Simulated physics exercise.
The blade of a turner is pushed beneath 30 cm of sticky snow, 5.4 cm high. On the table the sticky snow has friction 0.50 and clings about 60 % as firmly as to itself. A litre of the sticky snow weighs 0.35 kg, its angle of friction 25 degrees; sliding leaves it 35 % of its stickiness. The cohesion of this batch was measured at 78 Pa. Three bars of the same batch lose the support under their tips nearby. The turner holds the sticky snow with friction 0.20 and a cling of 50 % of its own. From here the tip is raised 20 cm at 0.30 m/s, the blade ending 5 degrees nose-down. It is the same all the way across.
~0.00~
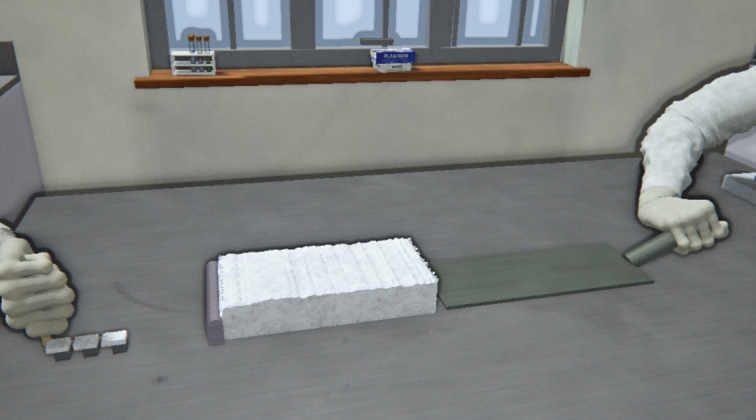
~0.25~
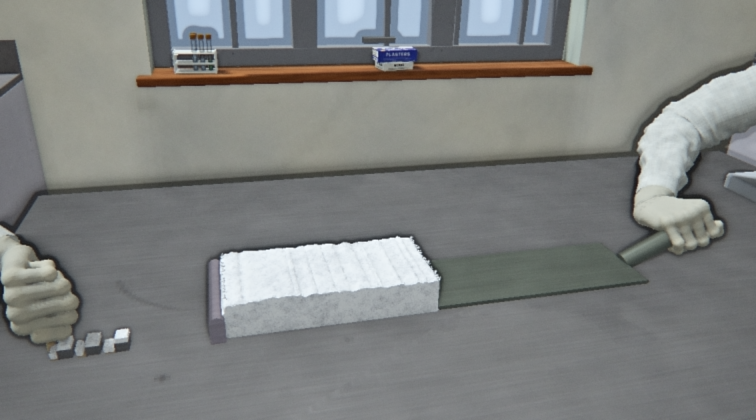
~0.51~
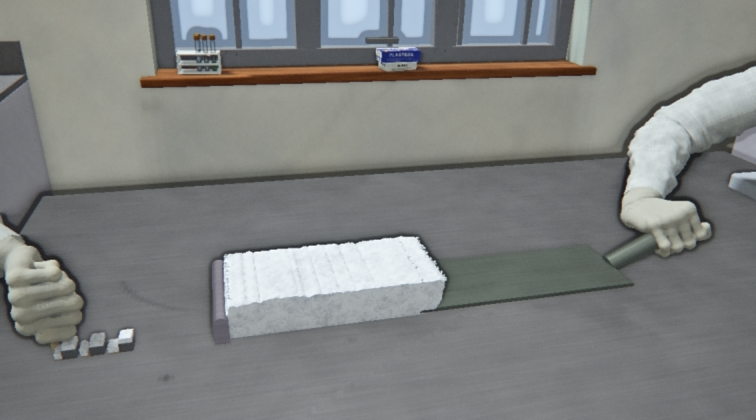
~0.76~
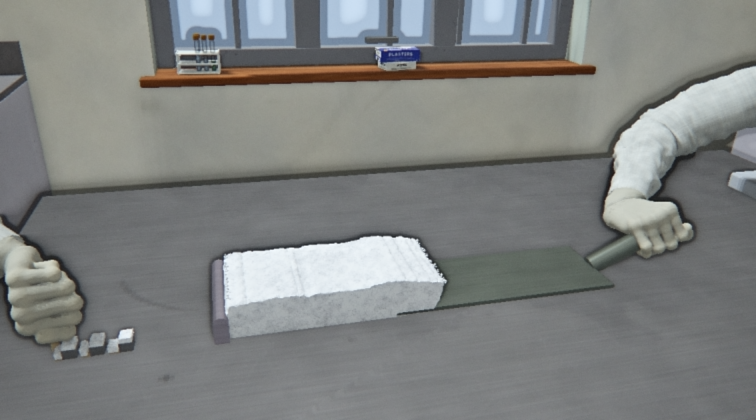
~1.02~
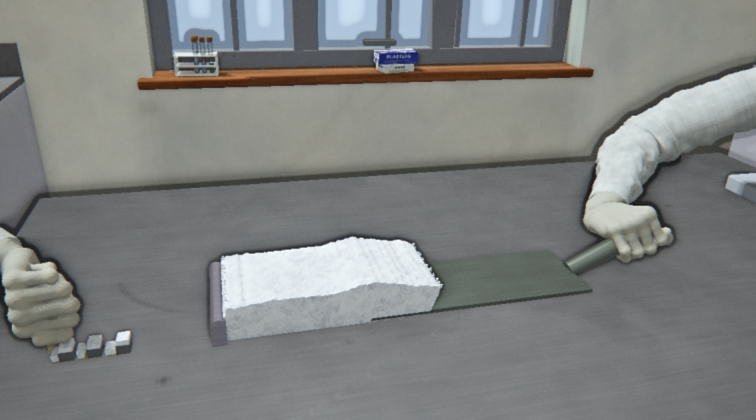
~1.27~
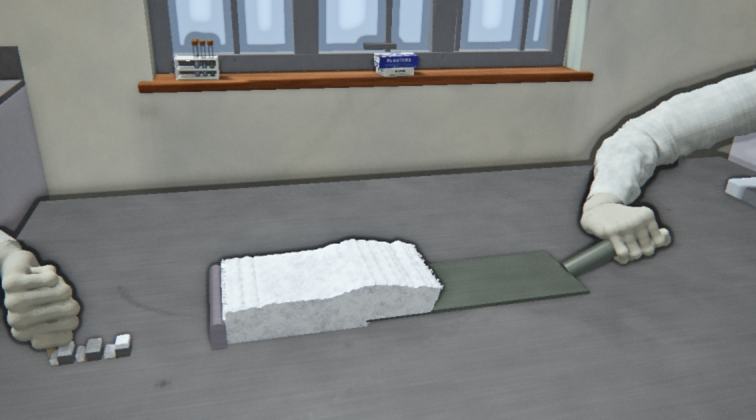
At first, a flat green blade, its handle gripped by a gloved hand, meets the right end of a white, rough-topped block. The ends of three small bars at left dip, then the blade slides left beneath the block, whose top rises into a hump toward the right.
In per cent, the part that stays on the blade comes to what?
About 28 %.
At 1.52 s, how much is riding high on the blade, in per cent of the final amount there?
About 0 %.
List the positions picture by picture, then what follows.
In the first picture, handle end of the blade at (654, 283), not yet moved; crest of the sticky snow at (265, 301); drop of the bar ends 0, 0, 0 (left to right).
In the second picture, handle end of the blade at (649, 283), moved 1.4 cm; crest of the sticky snow at (267, 300); drop of the bar ends 1.4 cm, 1.4 cm, 1.2 cm (left to right).
In the third picture, handle end of the blade at (634, 286), moved 4.9 cm; crest of the sticky snow at (418, 282); drop of the bar ends 1.4 cm, 1.4 cm, 1.2 cm (left to right).
In the fourth picture, handle end of the blade at (614, 287), moved 8.4 cm; crest of the sticky snow at (398, 281); drop of the bar ends 1.4 cm, 1.4 cm, 1.2 cm (left to right).
In the fifth picture, handle end of the blade at (592, 292), moved 12 cm; crest of the sticky snow at (370, 283); drop of the bar ends 1.4 cm, 1.4 cm, 1.2 cm (left to right).
In the sixth picture, handle end of the blade at (589, 294), moved 13 cm; crest of the sticky snow at (369, 285); drop of the bar ends 1.4 cm, 1.4 cm, 1.2 cm (left to right).
After 1.52 s, the tip is 7.7 cm up.
After 1.81 s, the tip is 16 cm up.
After 2.11 s, the tip is 20 cm up and 28 % is riding high on the blade.
After 2.40 s, the tip is 20 cm up and 28 % is riding high on the blade.
After 3.00 s, the tip is 20 cm up and 28 % is riding high on the blade.
